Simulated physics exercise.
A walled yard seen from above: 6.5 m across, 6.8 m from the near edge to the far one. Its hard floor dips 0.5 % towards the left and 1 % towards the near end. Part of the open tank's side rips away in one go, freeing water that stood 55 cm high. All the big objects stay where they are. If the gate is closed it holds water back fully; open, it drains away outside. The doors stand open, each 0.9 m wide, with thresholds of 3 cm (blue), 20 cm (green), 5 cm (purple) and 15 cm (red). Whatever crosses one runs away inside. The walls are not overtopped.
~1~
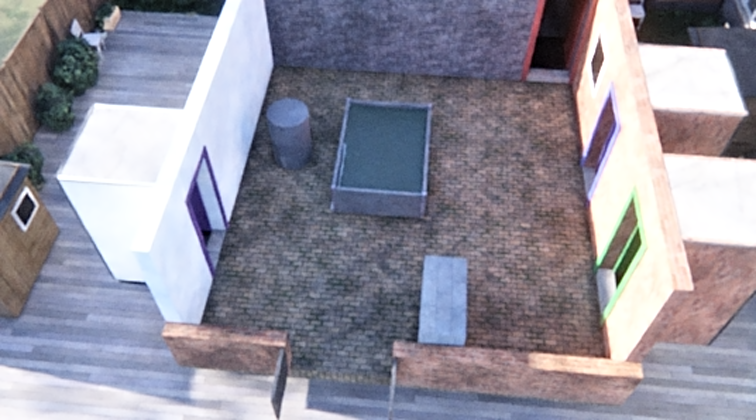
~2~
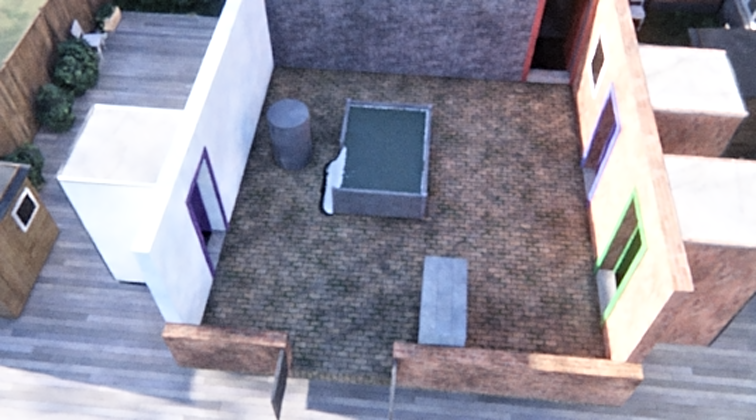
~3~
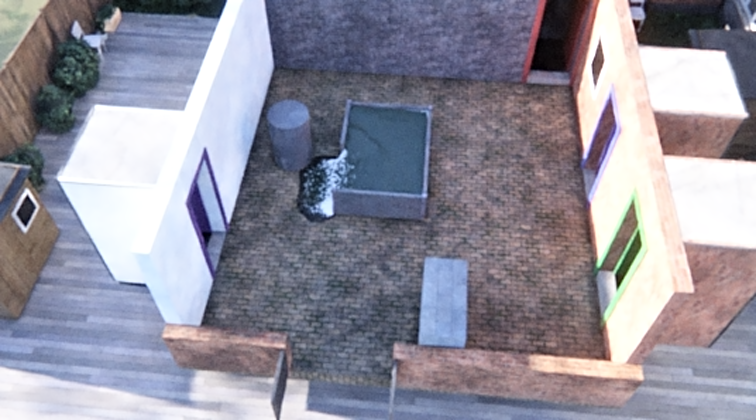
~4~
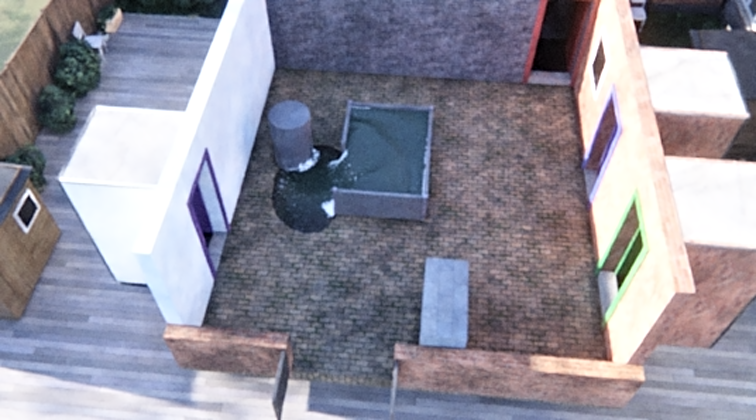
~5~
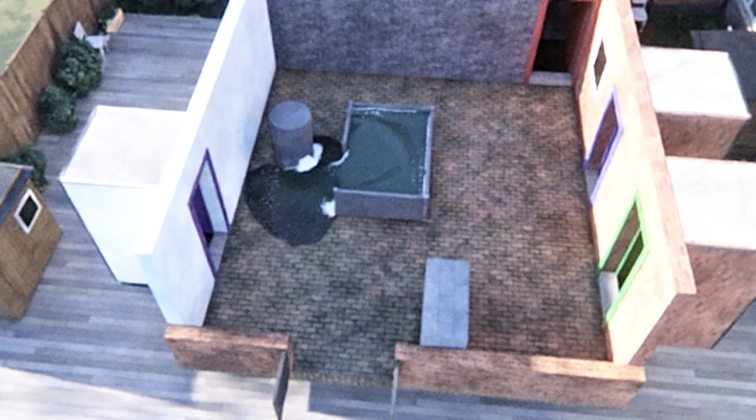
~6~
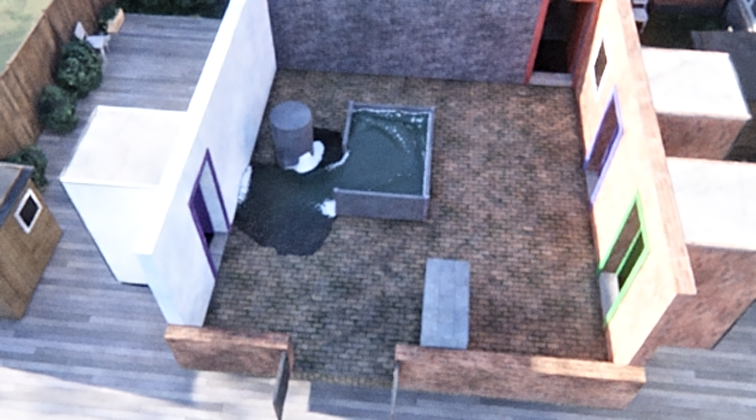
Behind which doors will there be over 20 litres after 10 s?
Within that time: At the blue door it stays under the limit; at the green door it does not reach the limit; at the purple door it exceeds the limit; at the red door it keeps below the limit.
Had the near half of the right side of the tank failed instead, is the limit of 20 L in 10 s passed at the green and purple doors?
Then: Green below, purple below.
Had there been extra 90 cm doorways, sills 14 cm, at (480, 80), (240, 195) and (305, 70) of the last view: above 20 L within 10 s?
In turn: Not over, above, under.
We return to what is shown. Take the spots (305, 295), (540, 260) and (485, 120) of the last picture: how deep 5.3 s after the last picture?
Roughly 6, 0 and 2 cm, in turn.
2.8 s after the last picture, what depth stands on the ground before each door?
In cm: Blue 0, green 0, purple 11, red 0.
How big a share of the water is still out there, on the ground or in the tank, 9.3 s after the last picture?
About 82 per cent.
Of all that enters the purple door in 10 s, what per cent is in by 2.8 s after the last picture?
About 65 per cent.
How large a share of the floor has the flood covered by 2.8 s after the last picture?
About 35 per cent.
Then, 0.7 s after the last picture water covers 15 % of the floor and is deepest (37 cm) near (247, 207); blue door not reached, green door not reached, purple door 14 cm at the sill, 2 L in, red door not reached.
Then, 1.5 s after the last picture water covers 25 % of the floor and is deepest (36 cm) near (197, 348); blue door not reached, green door not reached, purple door 15 cm at the sill, 37 L in, red door not reached.
Then, 2.8 s after the last picture water covers 35 % of the floor and is deepest (26 cm) near (197, 348); blue door not reached, green door not reached, purple door 11 cm at the sill, 77 L in, red door not reached.
Then, 5.3 s after the last picture water covers 55 % of the floor and is deepest (16 cm) near (197, 348); blue door not reached, green door not reached, purple door 8 cm at the sill, 107 L in, red door not reached.
Then, 9.3 s after the last picture water covers 85 % of the floor and is deepest (10 cm) near (197, 348); blue door 4 cm at the sill, 0 L in, green door not reached, purple door 7 cm at the sill, 117 L in, red door 2 cm at the sill, 0 L in.
